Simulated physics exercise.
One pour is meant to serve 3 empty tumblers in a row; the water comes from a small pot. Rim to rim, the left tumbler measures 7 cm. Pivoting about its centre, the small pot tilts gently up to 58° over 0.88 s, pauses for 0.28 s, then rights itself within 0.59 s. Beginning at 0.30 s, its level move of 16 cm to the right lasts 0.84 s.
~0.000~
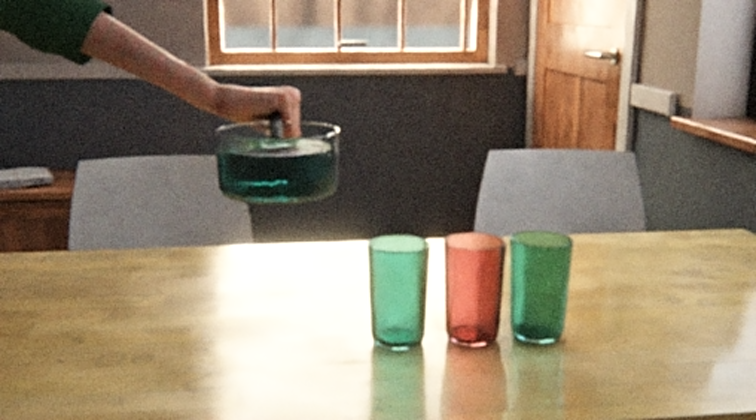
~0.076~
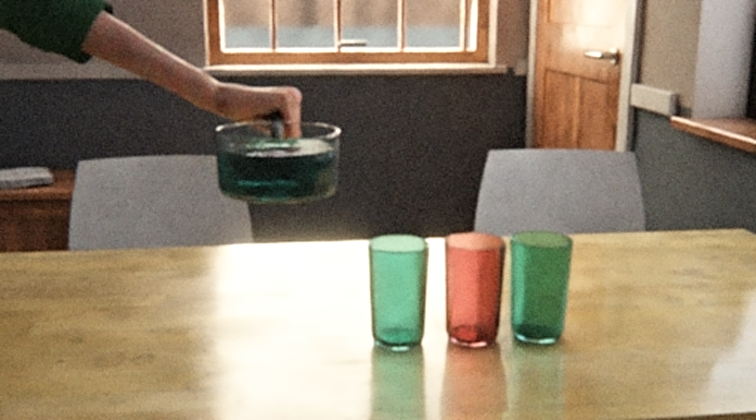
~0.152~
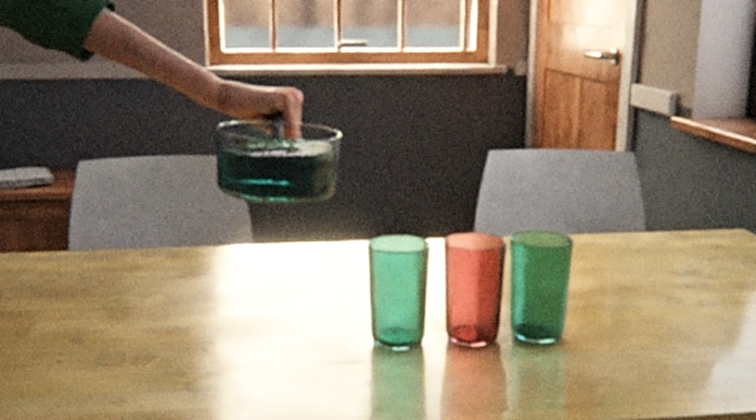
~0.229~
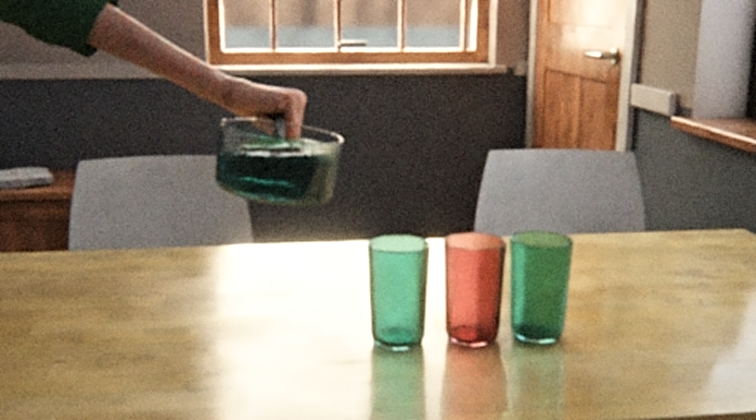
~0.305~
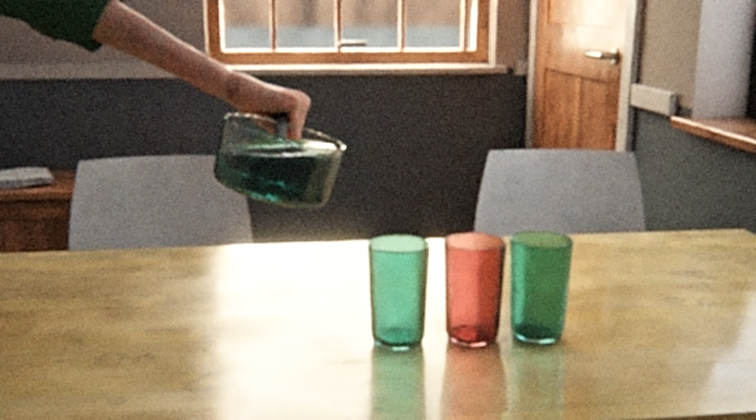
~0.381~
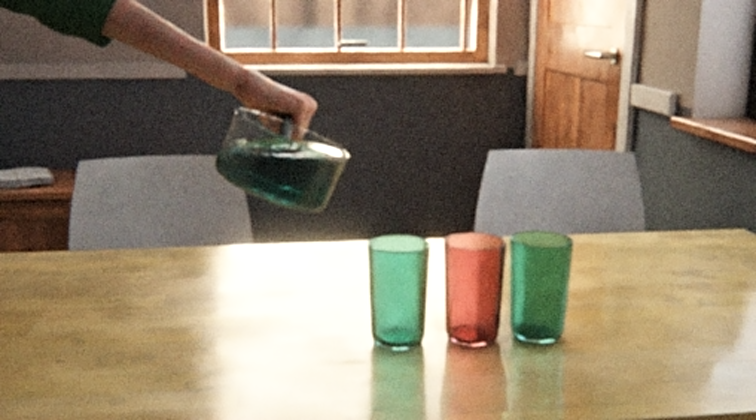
A small glass pot of dark green liquid, held by a hand above a table, stayed level at first, then tilted gently down to the right, near two green tumblers and a red one between them.
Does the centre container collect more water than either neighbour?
Yes.
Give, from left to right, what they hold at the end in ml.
Left 20 ml, middle 180 ml, right 50 ml.
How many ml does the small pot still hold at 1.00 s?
Remaining volume: Approx. 280 ml.
Then, 0.74 s in, the tilt is 54° and from the left they hold 15 ml, 5 ml, 0 ml, the small pot 545 ml, and 0 ml is on the table top.
Then, 1.00 s in, the tilt is 58° and from the left they hold 15 ml, 130 ml, 15 ml, the small pot 280 ml, and 135 ml is on the table top.
Then, 1.27 s in, the tilt is 53° and from the left they hold 15 ml, 160 ml, 50 ml, the small pot 190 ml, and 320 ml is on the table top.
Then, 1.57 s in, the tilt is 12° and from the left they hold 15 ml, 185 ml, 55 ml, the small pot 190 ml, and 340 ml is on the table top.
Finally, from the left they hold 15 ml, 185 ml, 55 ml, the small pot 190 ml, and 340 ml is on the table top.
